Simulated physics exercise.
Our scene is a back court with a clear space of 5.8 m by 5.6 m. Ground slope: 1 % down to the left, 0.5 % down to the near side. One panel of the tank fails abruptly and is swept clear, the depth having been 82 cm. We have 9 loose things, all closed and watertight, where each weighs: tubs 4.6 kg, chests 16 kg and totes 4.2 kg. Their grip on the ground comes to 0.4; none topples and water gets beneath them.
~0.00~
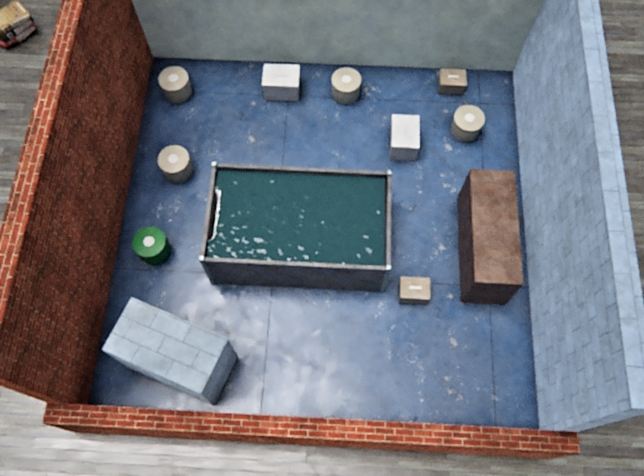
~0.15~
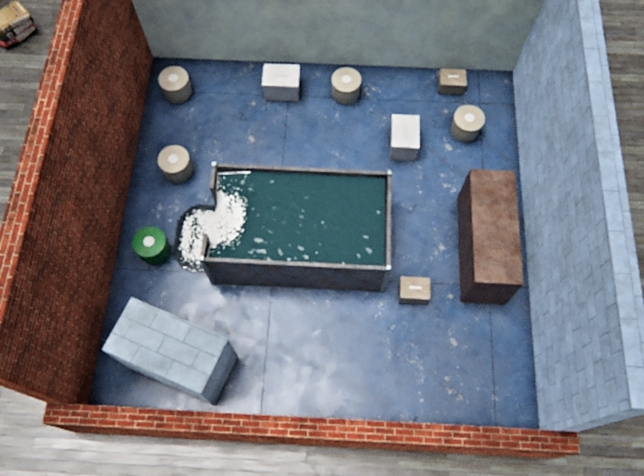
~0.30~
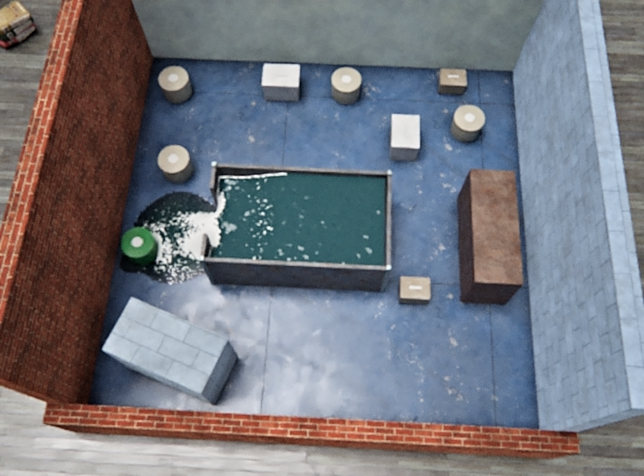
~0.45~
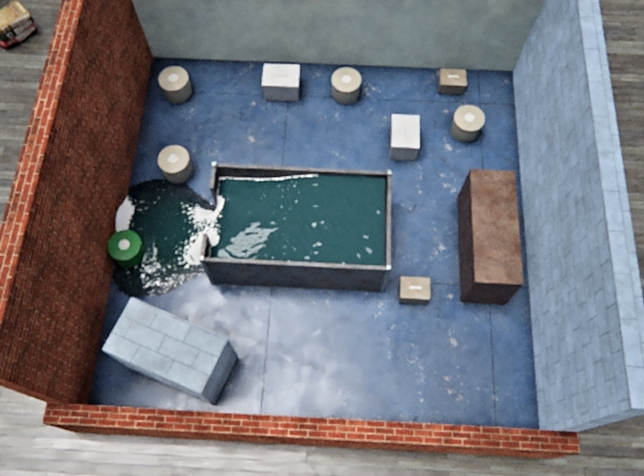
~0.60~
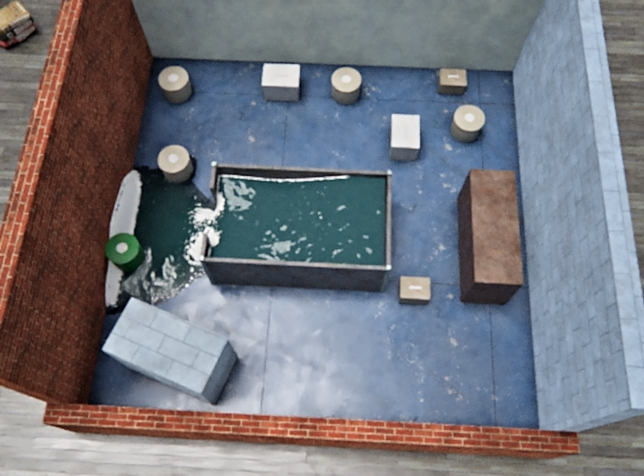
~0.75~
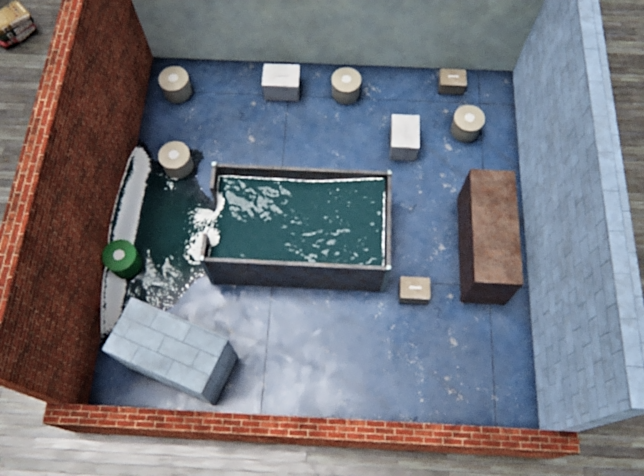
In a walled court, water bursts from the tank's left side and pushes the green tub left.
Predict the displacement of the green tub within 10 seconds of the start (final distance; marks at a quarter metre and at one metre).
Observation: Green tub moves a great deal.
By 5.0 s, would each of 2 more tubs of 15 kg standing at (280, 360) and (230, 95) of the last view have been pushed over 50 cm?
In that order: Less, past it.
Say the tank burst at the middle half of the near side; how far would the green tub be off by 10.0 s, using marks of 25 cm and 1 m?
Had it gone that way, the green tub would be borne far.
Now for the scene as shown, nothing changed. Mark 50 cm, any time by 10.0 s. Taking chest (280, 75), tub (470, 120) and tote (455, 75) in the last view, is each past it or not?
The first topped the threshold, the second topped the threshold, and the third topped the threshold.
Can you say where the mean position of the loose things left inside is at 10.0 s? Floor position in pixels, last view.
I'd put it close to (381, 206) in the last view.
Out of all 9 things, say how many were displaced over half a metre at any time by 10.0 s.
Count: 7.
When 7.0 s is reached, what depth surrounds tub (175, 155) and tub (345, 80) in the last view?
I'd put it at 5 cm and 9 cm respectively.
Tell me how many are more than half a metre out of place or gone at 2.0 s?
3 in all.
After 2.0 s the green tub is near (101, 348), 1.6 m from its start, afloat; 2 afloat.
After 4.5 s the green tub is near (107, 328), 1.3 m from its start, afloat; 4 afloat.
After 7.0 s the green tub is near (223, 325), 1.6 m from its start, afloat; 6 afloat.
After 10.0 s the green tub is near (421, 400), 4.2 m from its start, afloat; 9 afloat.
